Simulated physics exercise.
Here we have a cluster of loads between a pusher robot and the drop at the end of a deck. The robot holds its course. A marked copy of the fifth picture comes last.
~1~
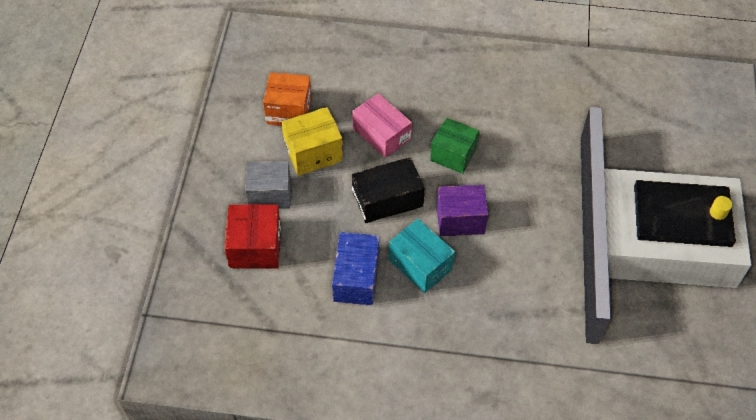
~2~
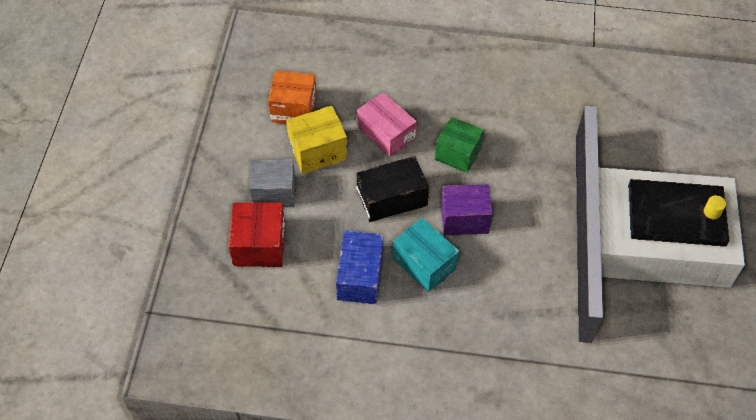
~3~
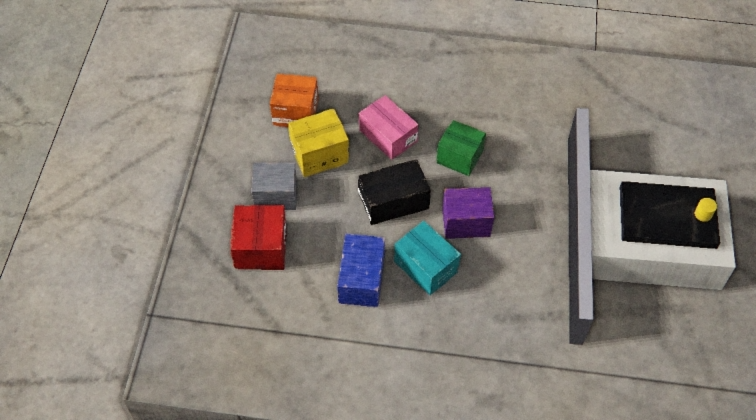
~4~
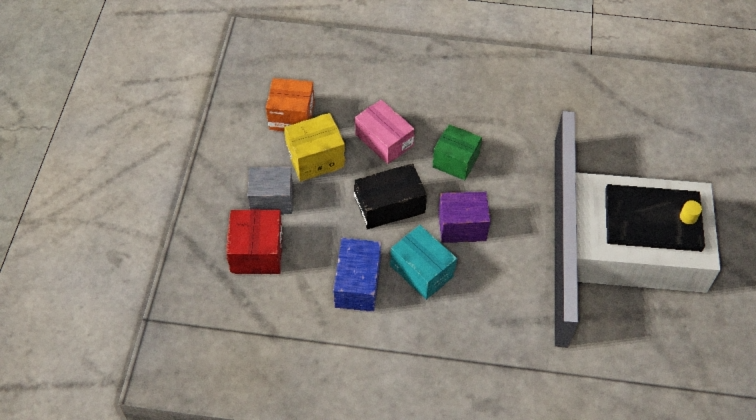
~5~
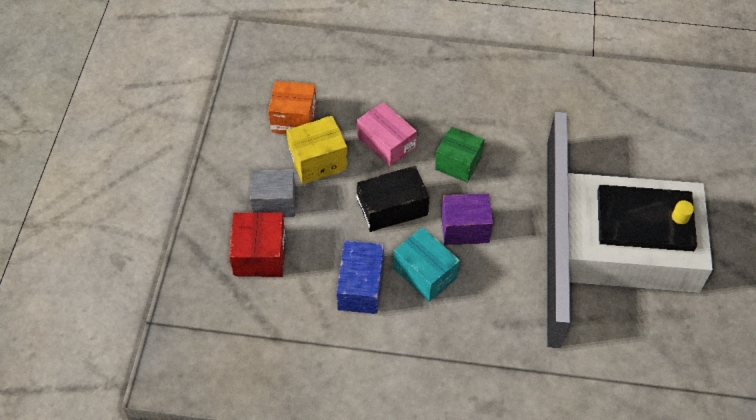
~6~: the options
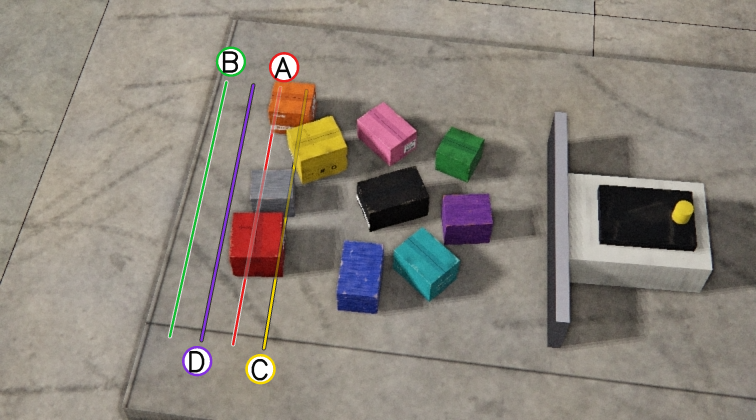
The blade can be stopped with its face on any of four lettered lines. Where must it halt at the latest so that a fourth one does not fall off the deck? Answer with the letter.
Up to line A.
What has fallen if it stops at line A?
The grey crate.
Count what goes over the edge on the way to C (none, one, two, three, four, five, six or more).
In all, one.
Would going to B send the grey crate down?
By then, yes.
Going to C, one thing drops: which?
The grey crate goes over.
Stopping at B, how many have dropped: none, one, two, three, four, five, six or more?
Six or more.
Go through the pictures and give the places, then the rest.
In the first picture, blue crate (356, 268); black box (388, 190); purple crate (462, 210).
In the second picture, robot (671, 211); orange parcel (293, 99).
In the third picture, robot (661, 213); pink box (388, 128).
In the fourth picture, robot (647, 216); turquoise box (423, 262).
In the fifth picture, robot (639, 216); yellow box (317, 150); blue crate (361, 277); black box (393, 198).
On the marked copy, A at (259, 206); B at (200, 199); C at (287, 209); D at (230, 202).
Following A. Soon after the start, robot (527, 203); turquoise box (407, 260); green parcel (428, 158).
Later, robot (418, 191); grey crate (212, 186); red parcel (245, 247).
In the end, robot (334, 181); grey crate over the edge; black box (186, 167); one fallen.
As for the rest, B drops nine; C is within the limit but short; D drops five.
